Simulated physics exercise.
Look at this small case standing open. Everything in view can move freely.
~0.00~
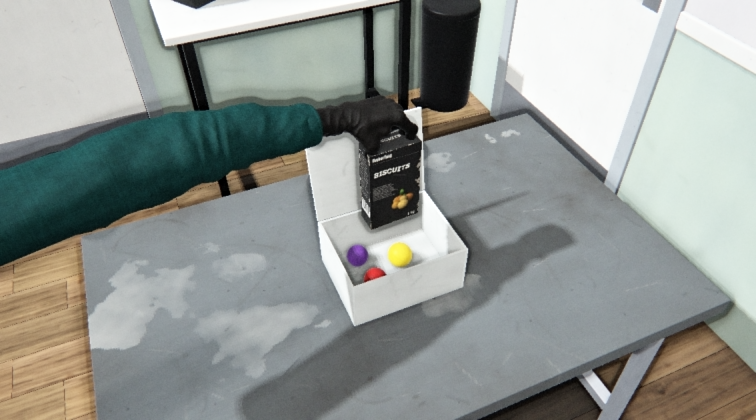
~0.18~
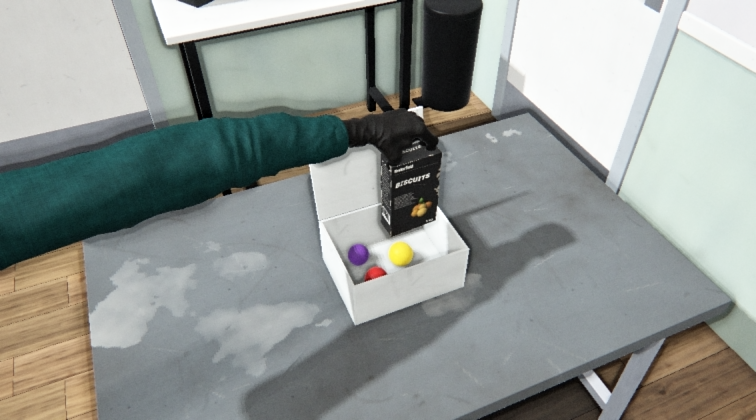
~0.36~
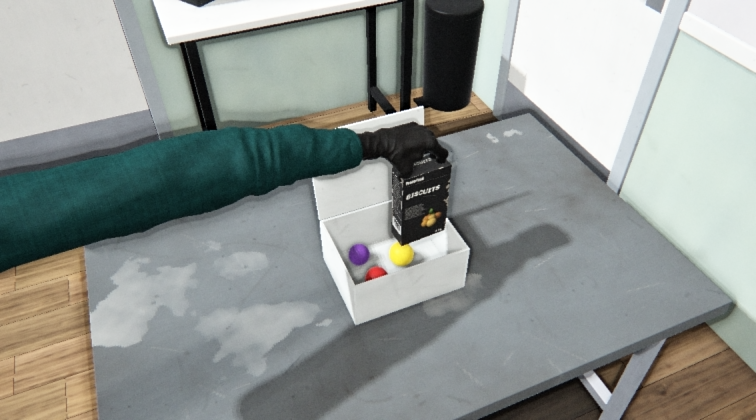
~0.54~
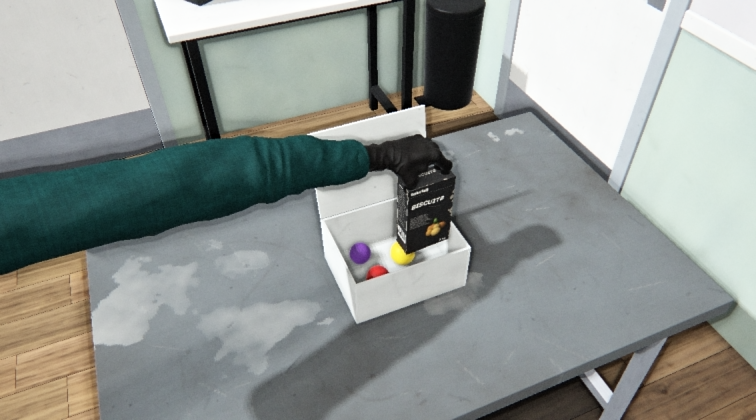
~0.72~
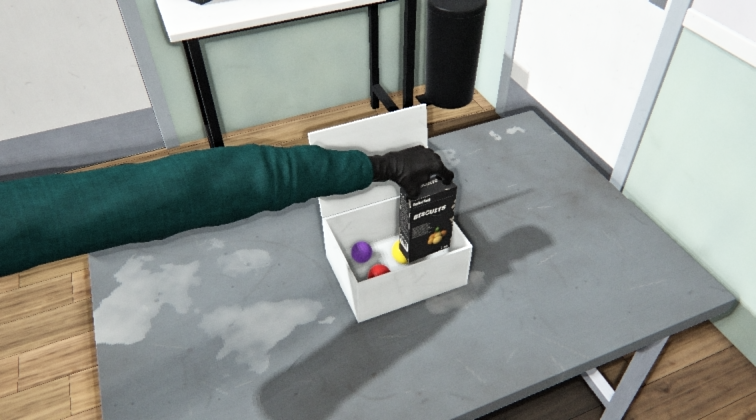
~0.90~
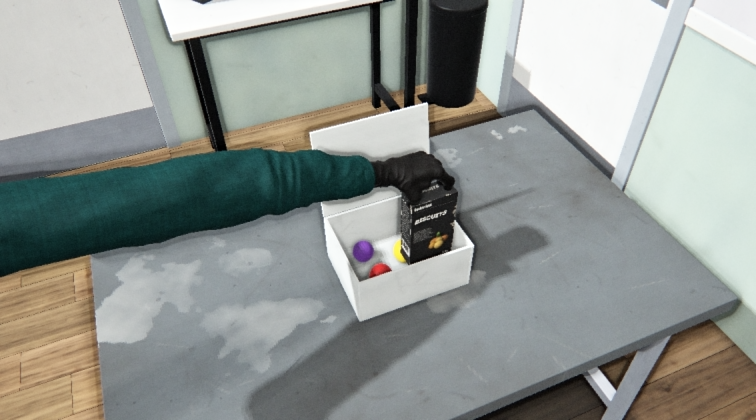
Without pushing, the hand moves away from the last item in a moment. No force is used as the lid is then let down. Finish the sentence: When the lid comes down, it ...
When the lid comes down, it stops short of the rim.
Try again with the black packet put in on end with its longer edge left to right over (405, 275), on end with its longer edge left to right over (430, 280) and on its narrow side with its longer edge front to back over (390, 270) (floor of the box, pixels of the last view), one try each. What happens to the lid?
First try leaves it partly open, second try leaves it partly open, third try leaves it shut.
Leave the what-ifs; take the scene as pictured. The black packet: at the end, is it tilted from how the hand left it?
As it turns out, the black packet keeps its original angle.
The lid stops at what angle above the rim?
Angle: About 25°.
After 1.20 s, black packet tipped 13° from how it was near (423, 249); yellow lemon rolled a little.
After 2.00 s, lid starting down; black packet slid about its own width near (430, 251); yellow lemon rolled about its own width.
After 2.40 s, lid 69° above the rim; black packet slid about its own width near (430, 251); yellow lemon rolled about its own width.
After 2.70 s, lid 33° above the rim; black packet slid about its own width near (430, 251); yellow lemon rolled about its own width.
At rest (3.1 s), lid 27° above the rim; moved from the start, black packet and yellow lemon; the other 2 in place. Seen from the same camera at the end, black packet near (430, 251).
